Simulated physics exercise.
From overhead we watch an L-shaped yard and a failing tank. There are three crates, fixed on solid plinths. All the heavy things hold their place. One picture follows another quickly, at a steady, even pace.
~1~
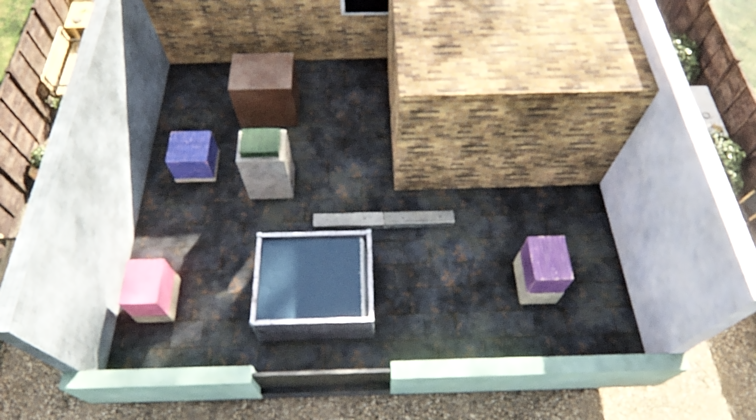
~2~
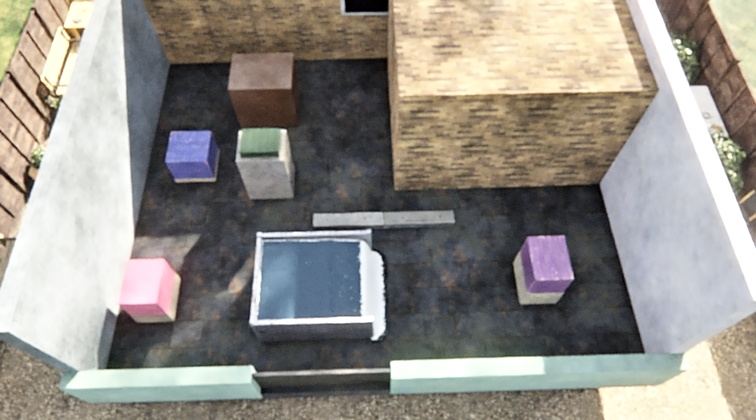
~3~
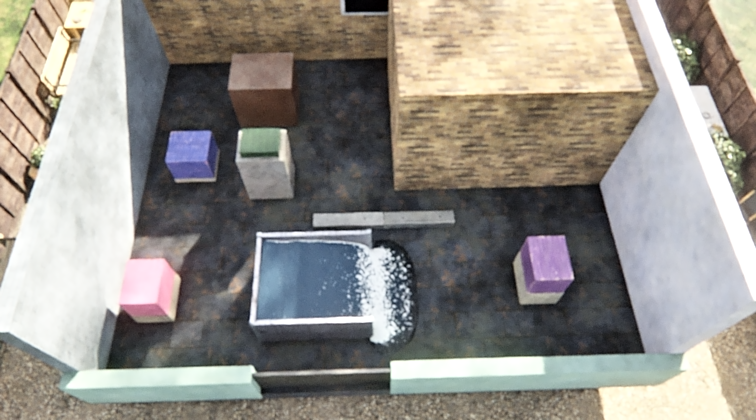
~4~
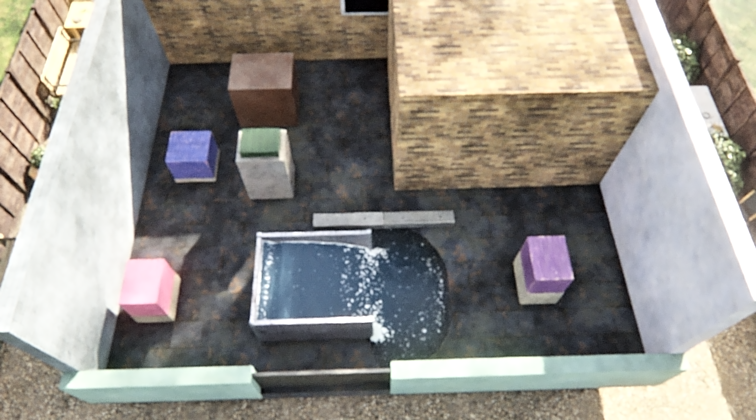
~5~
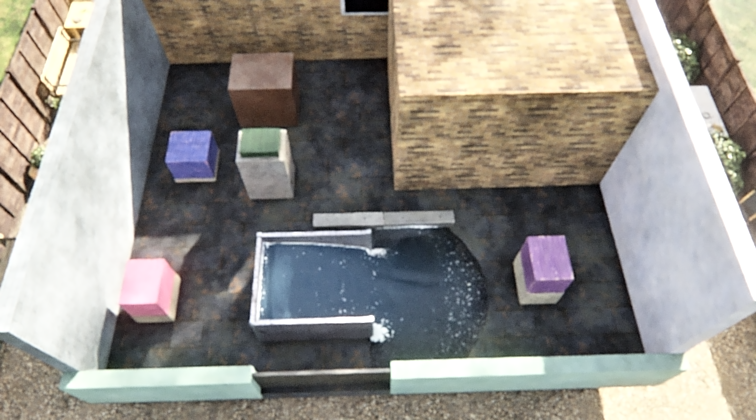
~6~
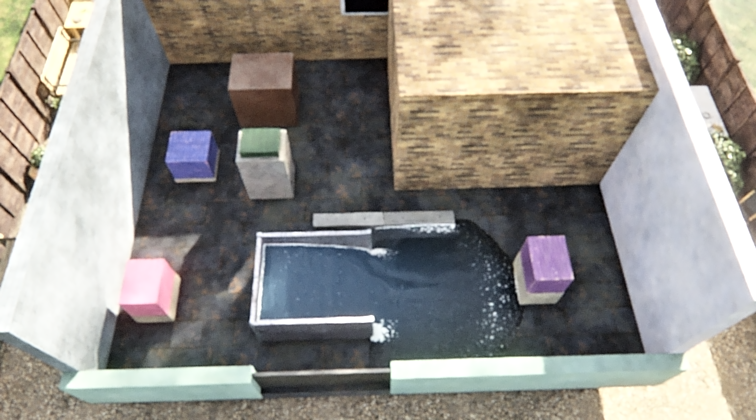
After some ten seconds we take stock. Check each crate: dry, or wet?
Result: Most likely the purple crate remains untouched, most likely the pink crate remains untouched, most likely the blue crate remains untouched.
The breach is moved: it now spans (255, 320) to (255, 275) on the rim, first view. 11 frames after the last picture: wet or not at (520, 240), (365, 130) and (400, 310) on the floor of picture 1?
Place one: Spared by the leak. Place two: Spared by the leak. Place three: Spared by the leak.
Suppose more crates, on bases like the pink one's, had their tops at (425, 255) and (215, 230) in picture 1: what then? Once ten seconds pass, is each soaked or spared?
Order as asked: Flooded / unflooded.
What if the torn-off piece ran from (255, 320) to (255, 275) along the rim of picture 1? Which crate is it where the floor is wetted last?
My pick is the crate marked purple.
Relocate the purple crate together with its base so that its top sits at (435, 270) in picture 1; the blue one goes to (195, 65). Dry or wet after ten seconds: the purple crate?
The purple crate simply gets reached.
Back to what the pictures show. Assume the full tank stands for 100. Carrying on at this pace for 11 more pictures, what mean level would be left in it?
My reading: Near 24 %.
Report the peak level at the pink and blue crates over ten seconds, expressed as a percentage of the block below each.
Roughly 40 and 30 per cent respectively.
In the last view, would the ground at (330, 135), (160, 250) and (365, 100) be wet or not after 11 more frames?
First spared, second spared, third spared.
A moment on, water covers 25 % of the floor; the purple crate water round its plinth, the pink crate not reached, the blue crate not reached.
Next, water covers 30 % of the floor; the purple crate water round its plinth, the pink crate not reached, the blue crate not reached.
Then, water covers 35 % of the floor; the purple crate water round its plinth, the pink crate not reached, the blue crate not reached.
Later, water covers 45 % of the floor; the purple crate water round its plinth, the pink crate not reached, the blue crate not reached.
In the end, water covers 70 % of the floor; the purple crate stayed above the water, the pink crate stayed above the water, the blue crate stayed above the water.
